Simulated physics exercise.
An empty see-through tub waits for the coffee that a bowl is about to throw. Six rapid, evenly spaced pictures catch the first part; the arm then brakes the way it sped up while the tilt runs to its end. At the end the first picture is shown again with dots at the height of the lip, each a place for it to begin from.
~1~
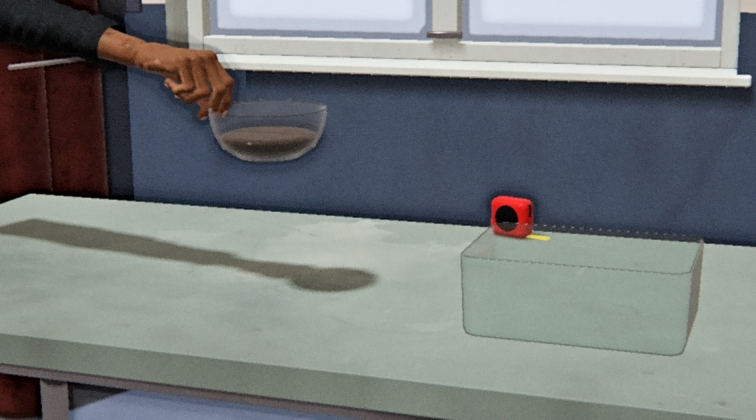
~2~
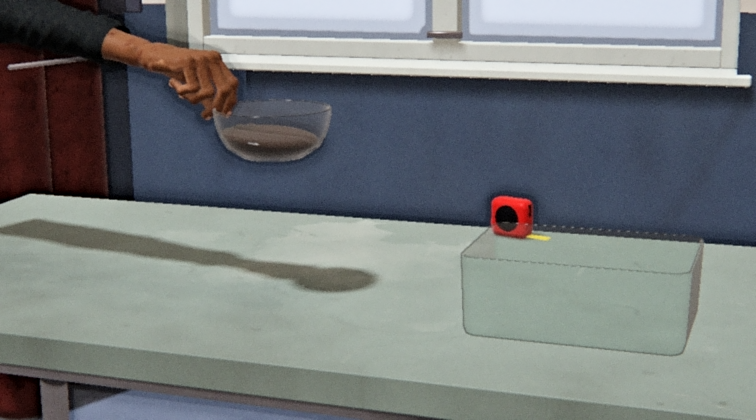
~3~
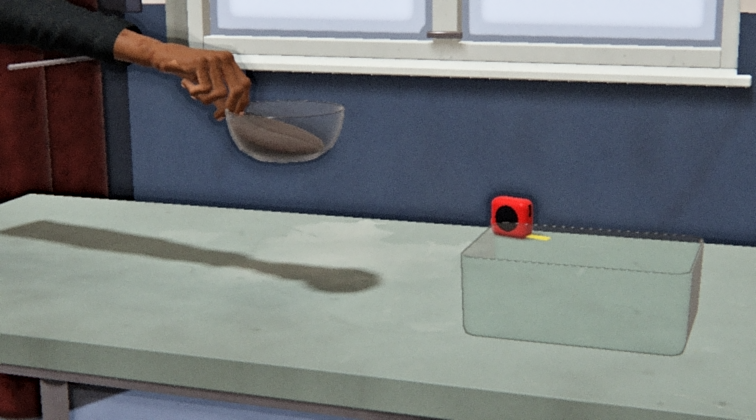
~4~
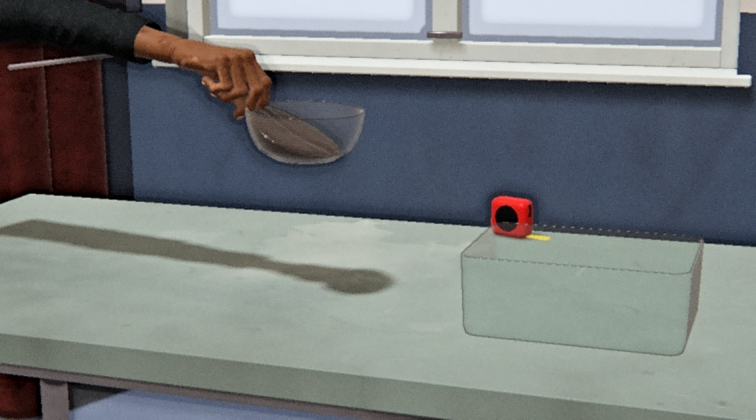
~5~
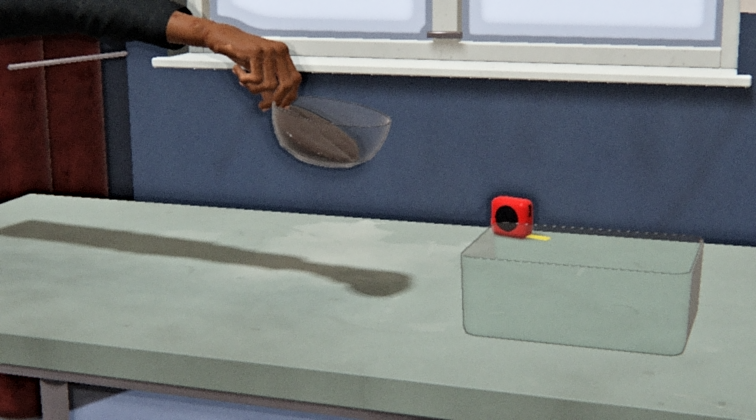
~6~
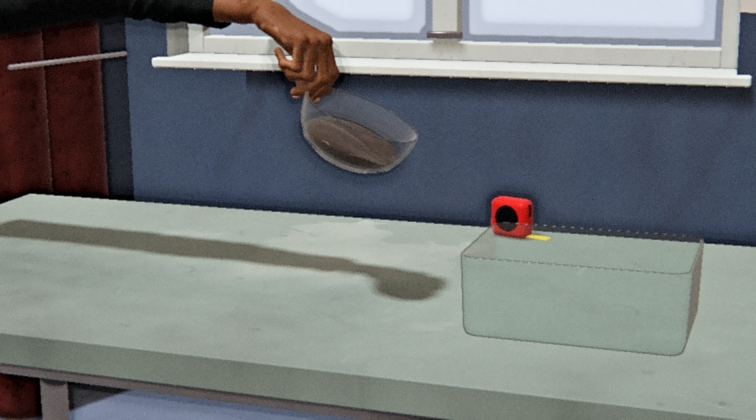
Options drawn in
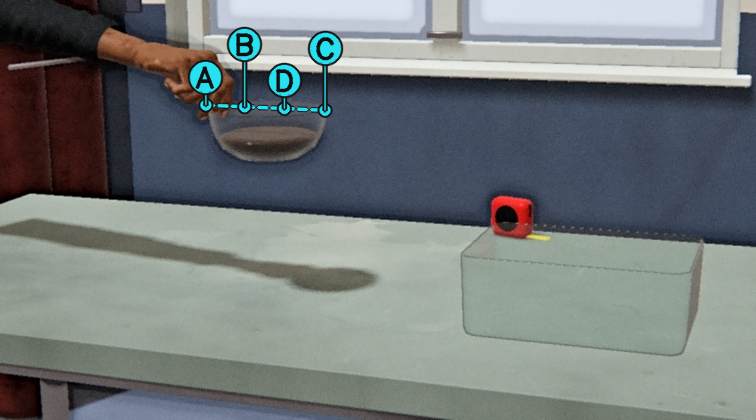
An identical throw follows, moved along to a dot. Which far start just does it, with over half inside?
That is dot D.
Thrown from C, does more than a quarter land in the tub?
Yes, it does.
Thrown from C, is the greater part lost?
No.
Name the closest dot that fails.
That would be B.
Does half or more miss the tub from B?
Yes.
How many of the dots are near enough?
Two of them.
On the marked copy, A at (205, 105); B at (244, 106); C at (325, 110); D at (284, 108).
Choosing A, about 3 % lands in the tub, 96 % falls short.
Choosing B, about 28 % lands in the tub, 67 % falls short and 5 % goes beside or beyond.
Choosing C, about 85 % lands in the tub, 6 % falls short and 9 % goes beside or beyond.
Choosing D, about 67 % lands in the tub, 26 % falls short and 7 % goes beside or beyond.
